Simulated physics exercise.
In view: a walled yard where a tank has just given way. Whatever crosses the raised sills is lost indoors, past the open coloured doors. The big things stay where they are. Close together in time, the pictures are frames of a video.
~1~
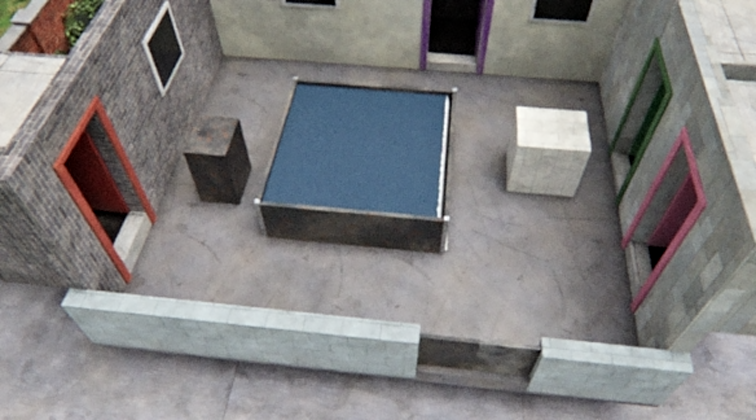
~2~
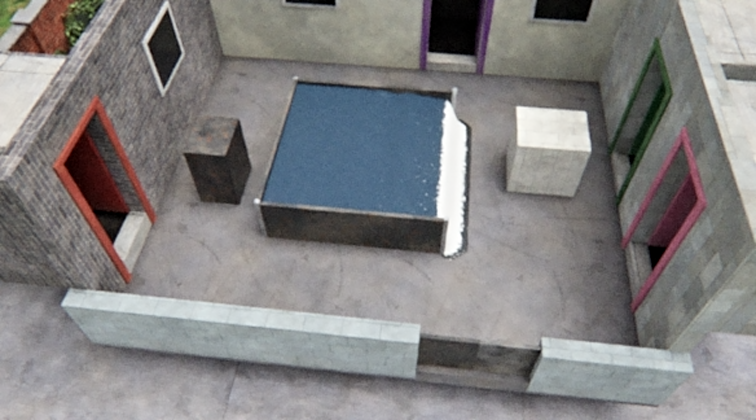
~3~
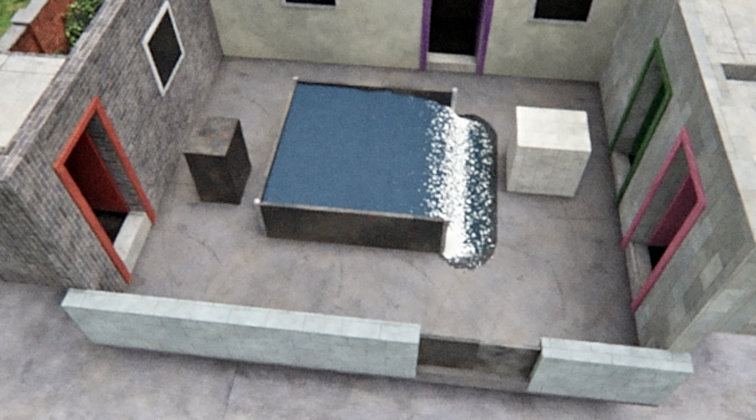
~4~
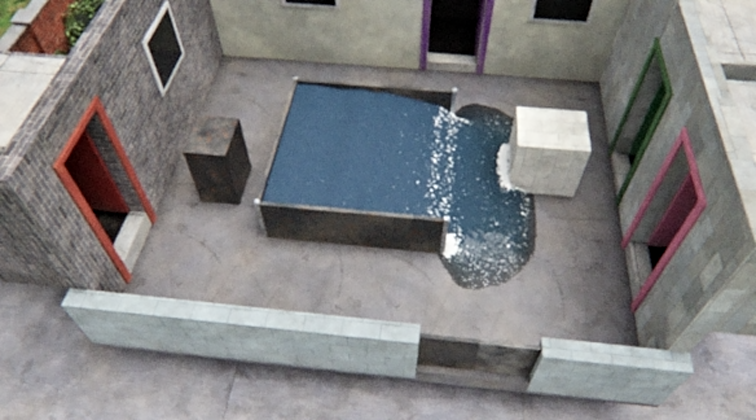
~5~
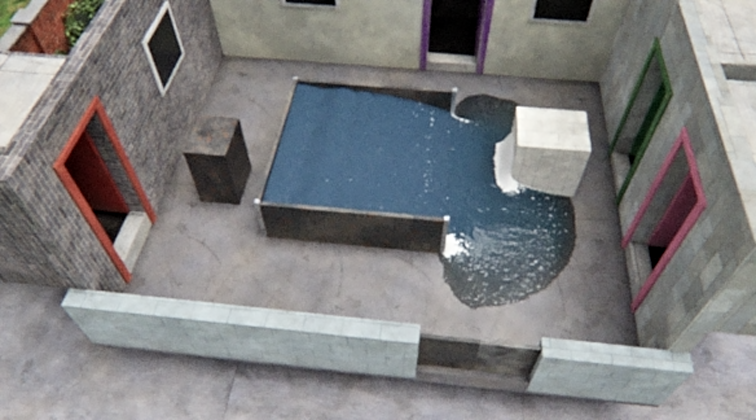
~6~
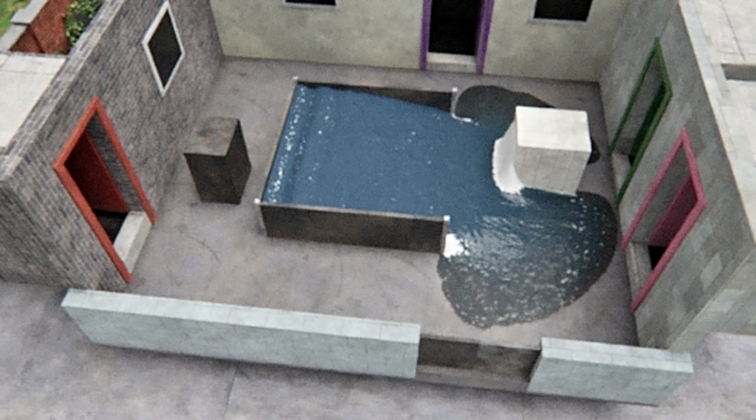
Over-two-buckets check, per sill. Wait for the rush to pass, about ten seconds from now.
At the end, red door: Limit not exceeded. Purple door: Limit not exceeded. Pink door: Limit exceeded. Green door: Limit exceeded.
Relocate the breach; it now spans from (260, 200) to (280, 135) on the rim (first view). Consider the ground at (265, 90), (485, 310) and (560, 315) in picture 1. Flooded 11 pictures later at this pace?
Taken in turn they're swamped, unwetted and unwetted.
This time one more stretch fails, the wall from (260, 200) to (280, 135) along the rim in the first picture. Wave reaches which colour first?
The red door.
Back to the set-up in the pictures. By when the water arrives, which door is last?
My answer: The red door.
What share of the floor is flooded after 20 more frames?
Near 60 in a hundred.
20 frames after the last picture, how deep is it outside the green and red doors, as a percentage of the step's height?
The first sits near 210 in a hundred and the second near 0 in a hundred.
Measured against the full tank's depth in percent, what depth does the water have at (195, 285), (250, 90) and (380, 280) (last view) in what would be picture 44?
In turn 12, 8 and 10 in a hundred.
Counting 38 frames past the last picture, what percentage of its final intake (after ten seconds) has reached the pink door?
About 100 %.
A moment on, water covers 40 % of the floor; the red door not reached, the purple door not reached, the pink door under two buckets in, the green door under two buckets in.
Next, water covers 40 % of the floor; the red door not reached, the purple door not reached, the pink door over two buckets in, the green door under two buckets in.
Then, water covers 60 % of the floor; the red door not reached, the purple door wet at the sill, nothing in, the pink door far over two buckets in, the green door over two buckets in.
Later, water covers 90 % of the floor; the red door wet at the sill, nothing in, the purple door wet at the sill, nothing in, the pink door far over two buckets in, the green door far over two buckets in.
In the end, water covers 95 % of the floor; the red door wet at the sill, nothing in, the purple door wet at the sill, nothing in, the pink door far over two buckets in, the green door far over two buckets in.
